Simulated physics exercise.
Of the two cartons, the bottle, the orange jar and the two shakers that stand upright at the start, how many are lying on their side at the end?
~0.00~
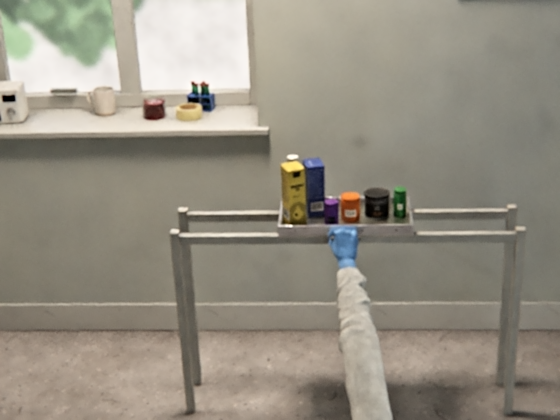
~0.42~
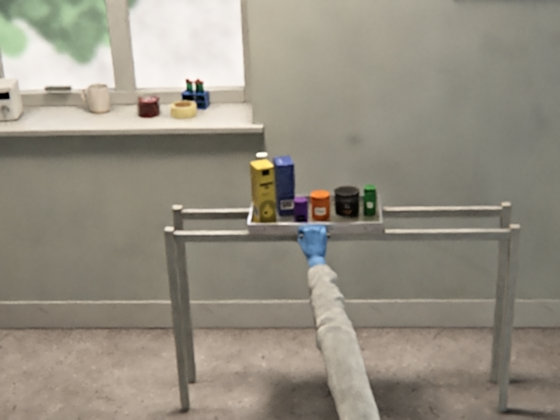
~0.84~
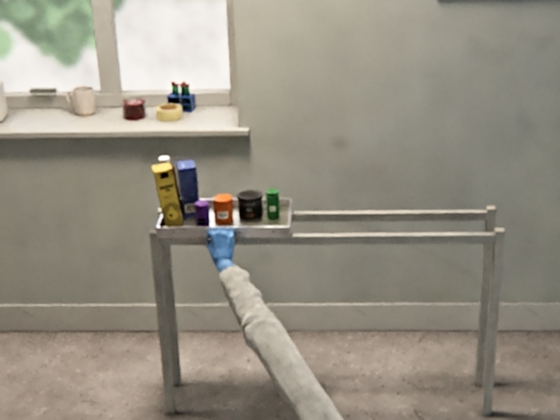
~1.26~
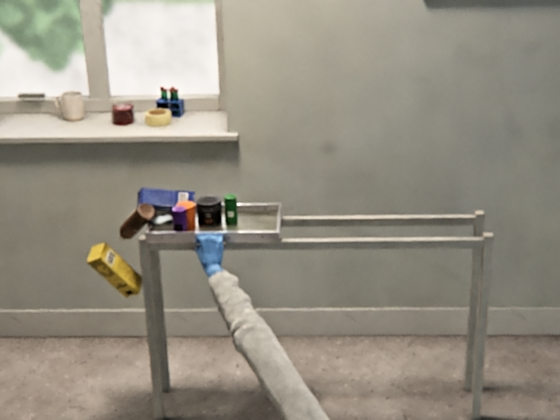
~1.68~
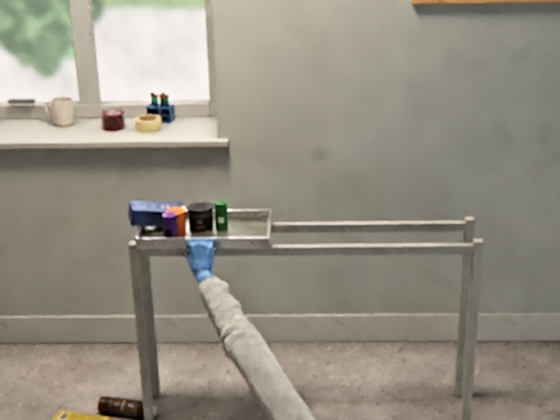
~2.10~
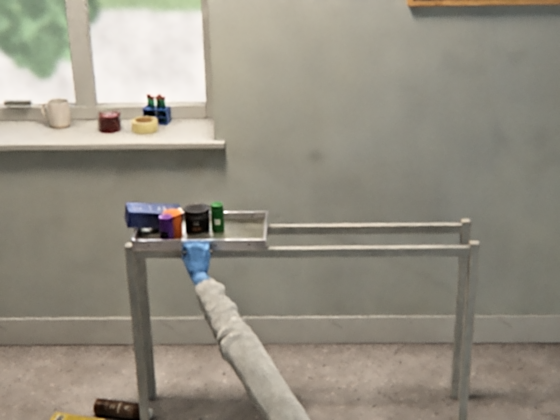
Three of them are lying on their side at the end. They are the yellow carton and the brown bottle on the floor, and the blue carton on the tray.
An arm in a pale sleeve and blue glove holds the front of a shallow tray on a pale railed frame, seen from in front in a grey-walled room with a window at left. On the tray stand a yellow carton, a blue carton, a brown bottle behind them, a purple shaker, an orange jar, a black tin and a green shaker. The hand slides the tray left to the end of the rails, and the tall items tip. The yellow carton and brown bottle tumble off the left end, while the blue carton topples on the tray. Finally, the two fallen items lie on the floor and the rest stay aboard, bunched toward the left.
